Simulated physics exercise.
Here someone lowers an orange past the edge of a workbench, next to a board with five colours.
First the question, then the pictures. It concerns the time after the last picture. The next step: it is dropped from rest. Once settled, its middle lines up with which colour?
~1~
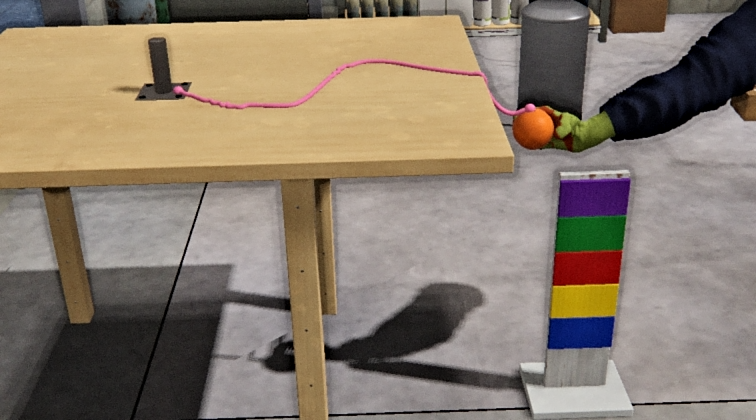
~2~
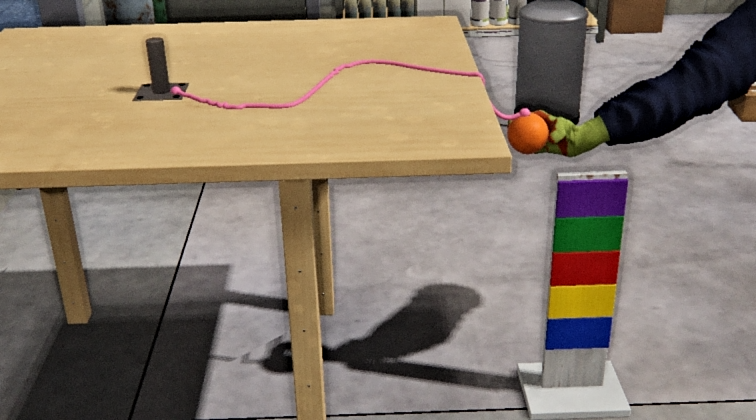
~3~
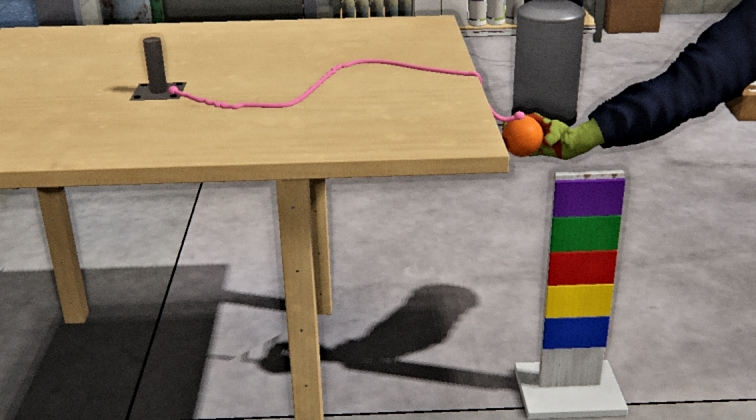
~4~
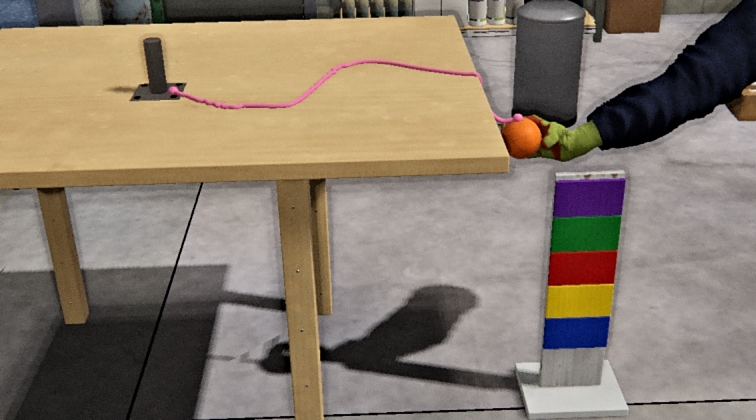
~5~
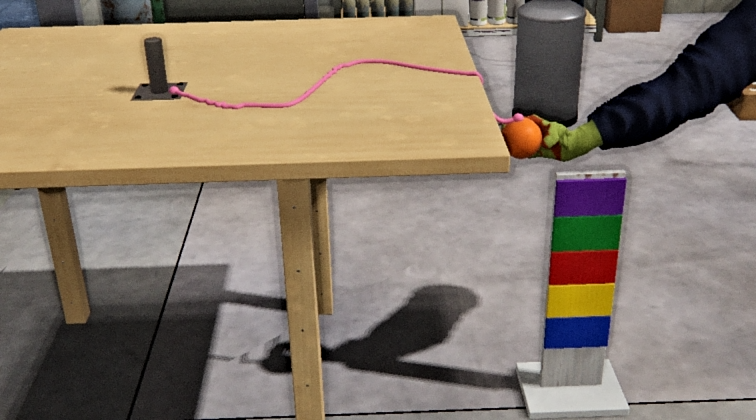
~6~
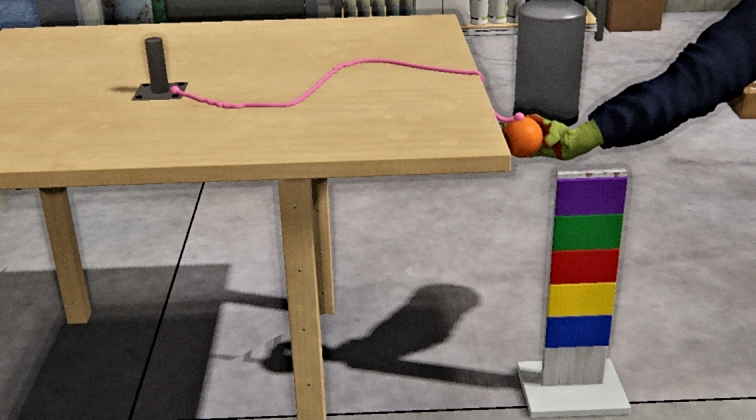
It lines up with the red band.
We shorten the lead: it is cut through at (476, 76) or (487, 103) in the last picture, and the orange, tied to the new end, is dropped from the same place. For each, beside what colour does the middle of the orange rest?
Per try - 1: Purple; 2: Green.
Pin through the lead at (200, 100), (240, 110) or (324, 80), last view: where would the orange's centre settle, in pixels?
(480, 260), (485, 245), (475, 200).
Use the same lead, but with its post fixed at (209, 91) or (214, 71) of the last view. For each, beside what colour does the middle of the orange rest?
Result 1: Yellow. Result 2: Yellow.
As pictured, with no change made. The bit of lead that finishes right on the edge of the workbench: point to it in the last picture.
That spot lies near (375, 61).
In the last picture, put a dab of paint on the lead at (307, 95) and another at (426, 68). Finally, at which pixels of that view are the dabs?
They finish close to (354, 83) and close to (480, 142).
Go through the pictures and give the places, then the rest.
Orange (533, 129); purple (594, 199); green (591, 235); red (588, 269); yellow (585, 302); blue (581, 334), in the first picture.
Orange (528, 134); lead through (202, 101) (279, 107) (326, 80) (382, 62) (457, 73), in the second picture.
Orange (523, 136), in the third picture.
Orange (521, 139); lead through (200, 101) (277, 107) (323, 80) (380, 62) (455, 73), in the fourth picture.
Orange (522, 139), in the fifth picture.
Orange (522, 138); lead through (201, 100) (279, 106) (325, 79) (381, 61) (456, 72), in the sixth picture.
A little later, orange near (498, 259); level with red.
Next, orange near (457, 265); level with red.
Later still, orange near (483, 270); level with red.
When it is over, orange near (480, 272); level with red. The red one.
